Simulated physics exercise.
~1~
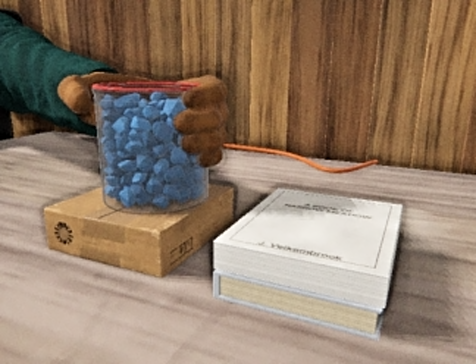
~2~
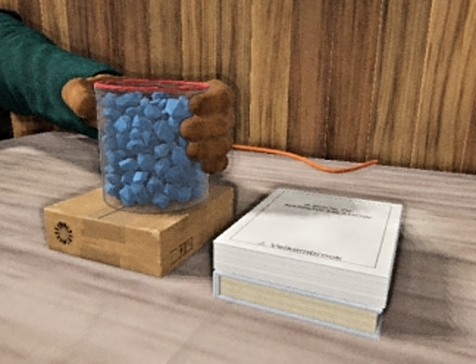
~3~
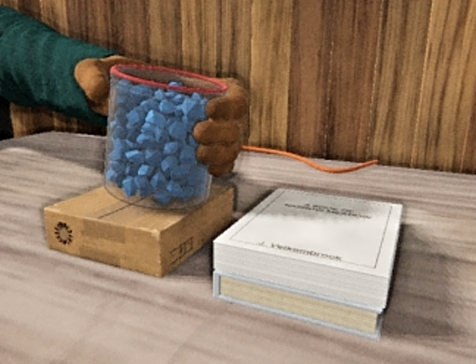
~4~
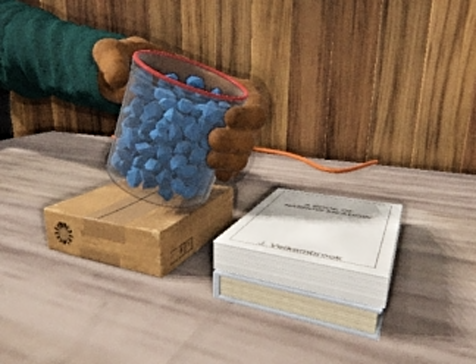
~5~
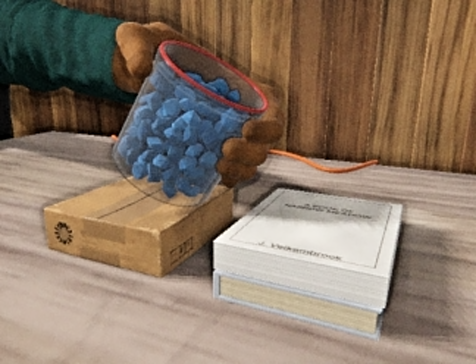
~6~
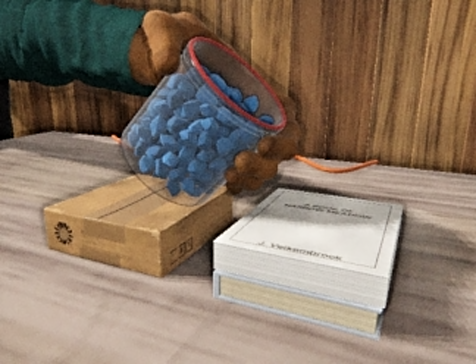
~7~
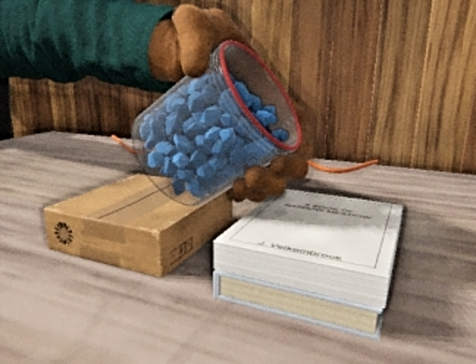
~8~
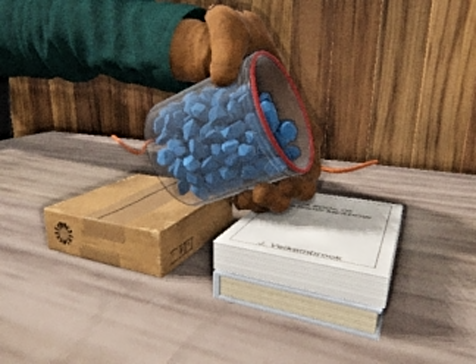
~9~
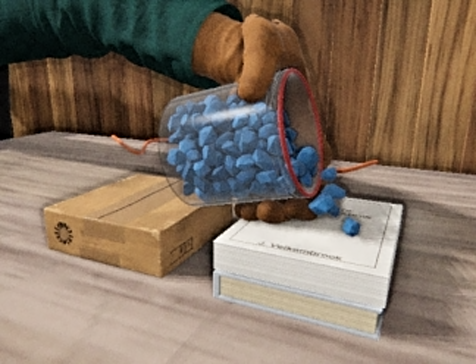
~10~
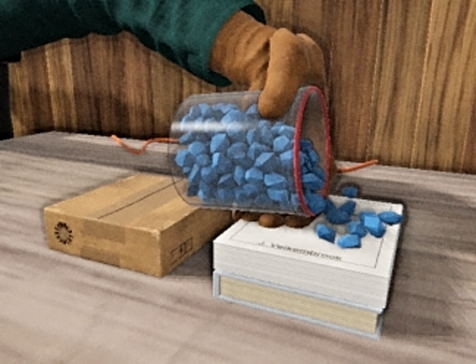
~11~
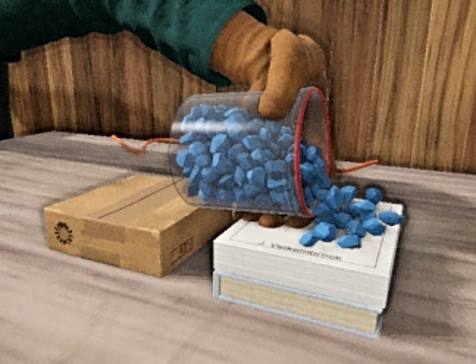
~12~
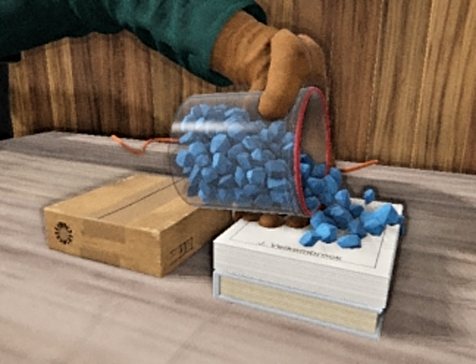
Gloved hands lifting a clear jar of blue stones off a cardboard box and tipping it right, spilling some onto white books.
